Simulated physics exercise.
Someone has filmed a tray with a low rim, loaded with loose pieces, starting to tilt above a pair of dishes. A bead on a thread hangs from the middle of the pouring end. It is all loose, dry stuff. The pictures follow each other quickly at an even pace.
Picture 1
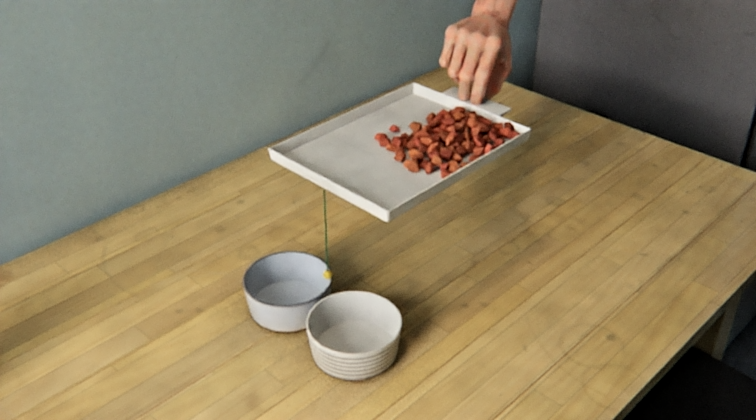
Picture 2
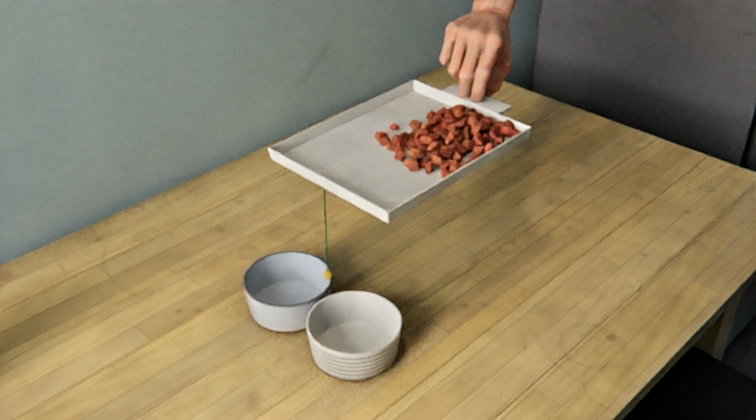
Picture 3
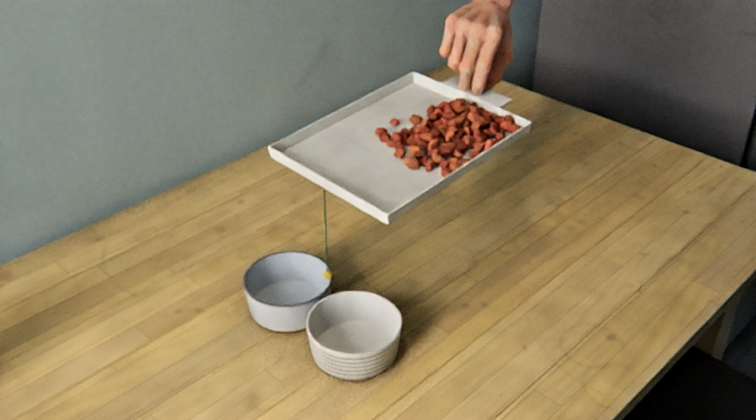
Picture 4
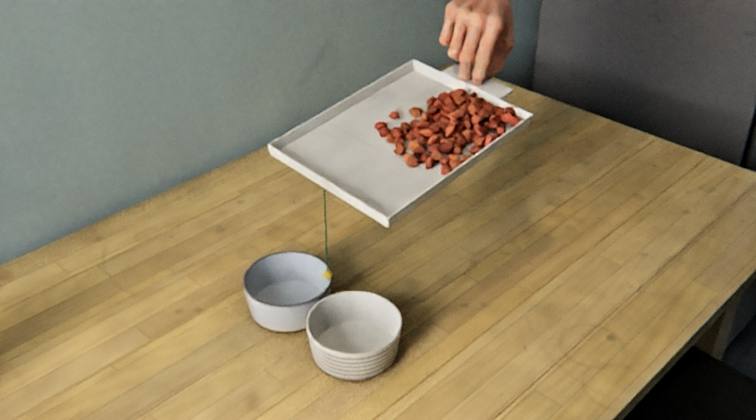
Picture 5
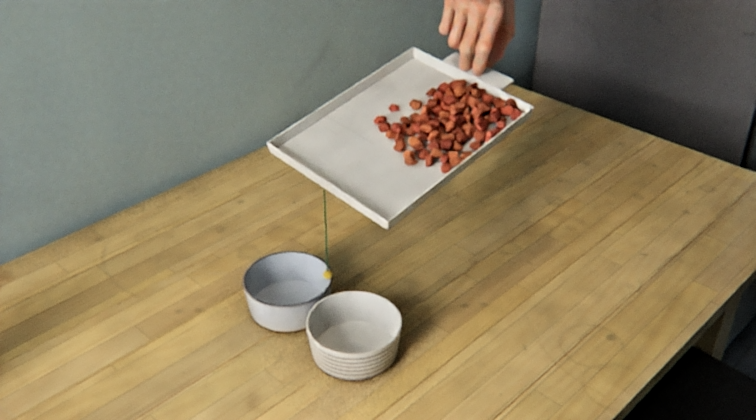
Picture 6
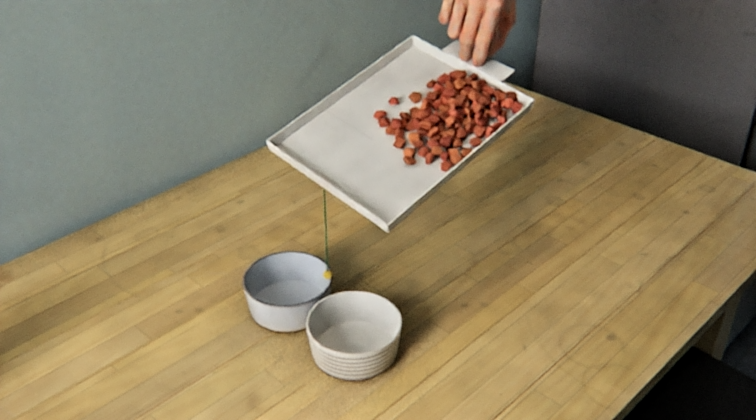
A hand held a white tray of reddish-brown chunks above two small bowls on a wooden table, then gradually tilted it, raising the far end while the chunks stayed bunched near the hand.
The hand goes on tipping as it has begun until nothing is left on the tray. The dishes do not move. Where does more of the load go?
The right-hand one ends fuller.
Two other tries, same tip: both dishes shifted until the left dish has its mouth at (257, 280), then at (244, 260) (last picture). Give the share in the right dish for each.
The first gives 30 %, the second 0 %.
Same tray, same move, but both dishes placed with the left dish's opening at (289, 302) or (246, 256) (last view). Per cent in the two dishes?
First some 50, then 0 per cent.
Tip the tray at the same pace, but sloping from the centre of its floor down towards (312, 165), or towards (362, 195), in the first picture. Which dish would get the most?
At the first place the left one, at the second the right one.
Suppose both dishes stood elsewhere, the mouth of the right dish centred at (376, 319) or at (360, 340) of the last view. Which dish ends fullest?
One: Right. Two: The right dish.
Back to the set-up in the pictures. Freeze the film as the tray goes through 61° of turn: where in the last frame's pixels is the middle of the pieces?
Roughly at (398, 192).
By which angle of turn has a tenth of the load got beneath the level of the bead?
Around 65° of tilt.
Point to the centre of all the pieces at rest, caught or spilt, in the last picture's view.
Around (368, 349).
Just after the last frame, tray tipped steeply; the larger part on the tray; just a few in the right dish; about a tenth in the air.
A moment on, tray tipped right over; about a tenth on the tray; roughly half in the right dish; just a few in the left dish; roughly a quarter outside both; about a tenth in the air.
Further on, tray tipped past a quarter turn; roughly two thirds in the right dish; just a few in the left dish; roughly a quarter outside both.
When it is over, tray tipped past a quarter turn; roughly two thirds in the right dish; just a few in the left dish; roughly a quarter outside both.
